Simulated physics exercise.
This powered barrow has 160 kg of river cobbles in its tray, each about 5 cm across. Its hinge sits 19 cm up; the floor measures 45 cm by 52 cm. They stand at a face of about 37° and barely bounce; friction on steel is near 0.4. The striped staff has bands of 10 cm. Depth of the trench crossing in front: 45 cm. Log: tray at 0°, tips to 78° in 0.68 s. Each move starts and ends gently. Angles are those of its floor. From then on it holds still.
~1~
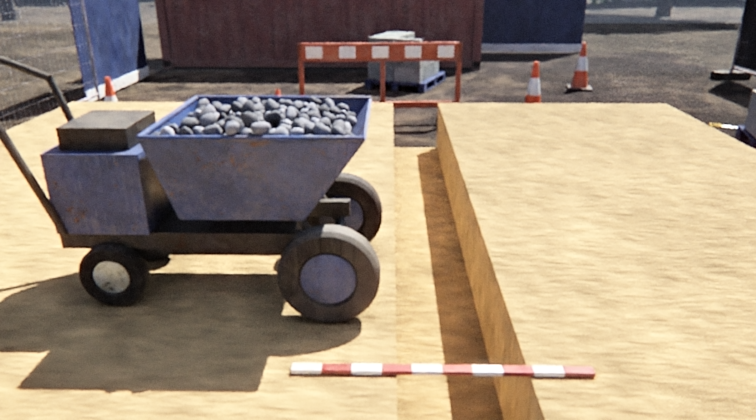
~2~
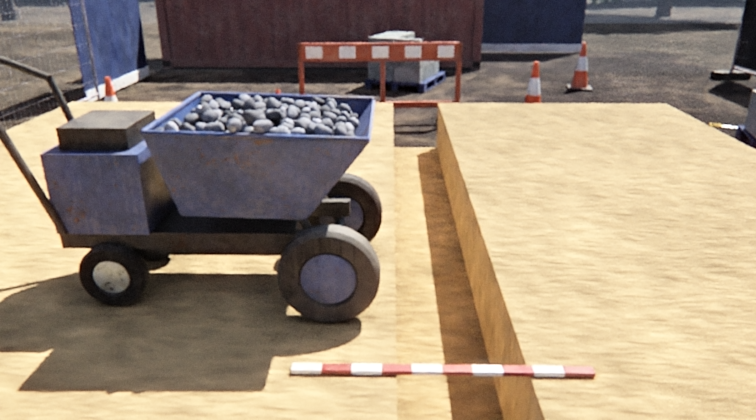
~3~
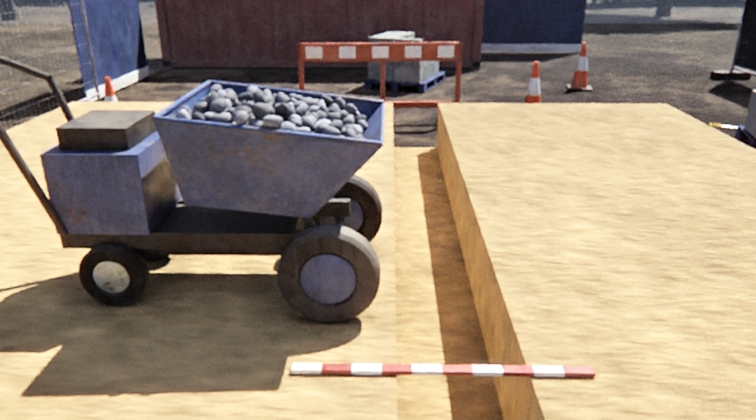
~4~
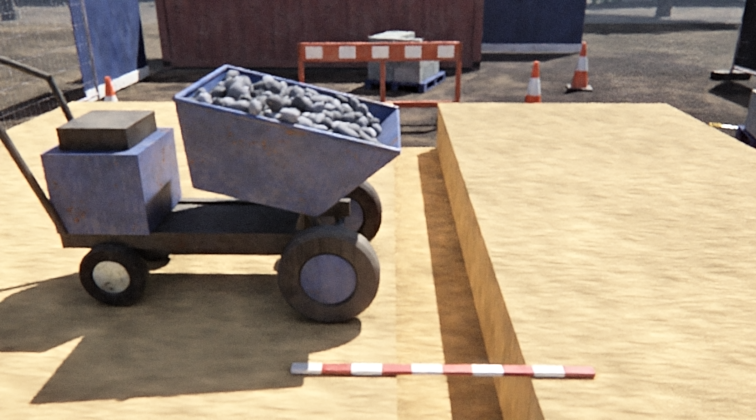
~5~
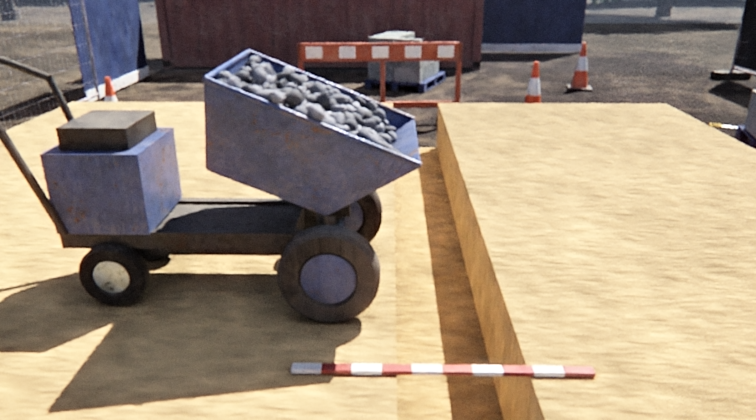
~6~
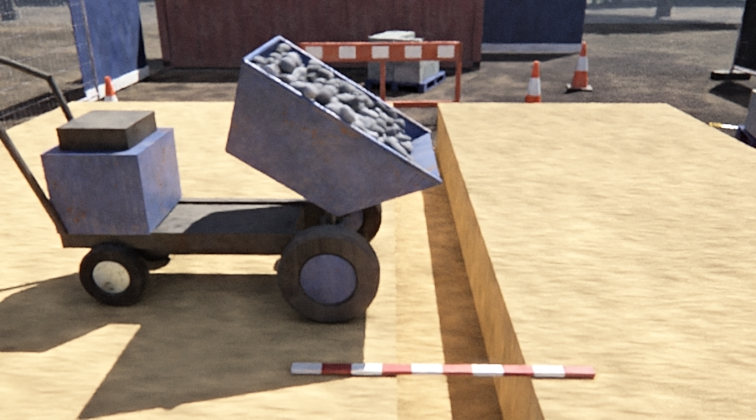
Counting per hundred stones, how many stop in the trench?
Some 30.
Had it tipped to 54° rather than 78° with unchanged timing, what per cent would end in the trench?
Roughly 15% would end there.
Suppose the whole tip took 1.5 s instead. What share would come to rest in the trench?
Trench share: Approx. 50%.
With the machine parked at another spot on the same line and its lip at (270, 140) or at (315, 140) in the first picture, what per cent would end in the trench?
Roughly 95 in a hundred, then 70 in a hundred.
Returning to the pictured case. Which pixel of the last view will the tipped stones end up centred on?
Resting centre: About (555, 277).
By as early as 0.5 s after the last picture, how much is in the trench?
I'd put it near 10 per cent.
Then, 0.2 s after the last picture the floor is at 66°, 100 % in the tray; the foremost stones are at (471, 208).
Then, 0.5 s after the last picture the floor is at 78°, 50 % in the tray, 9 % in the trench, 41 % past the trench; the foremost stones are at (595, 284).
Then, 0.8 s after the last picture the floor is at 78°, 8 % in the tray, 21 % in the trench, 71 % past the trench; the foremost stones are past the picture's edge.
Then, 2.8 s after the last picture the floor is at 78°, 0 % in the tray, 30 % in the trench, 70 % past the trench; the foremost stones are past the picture's edge.
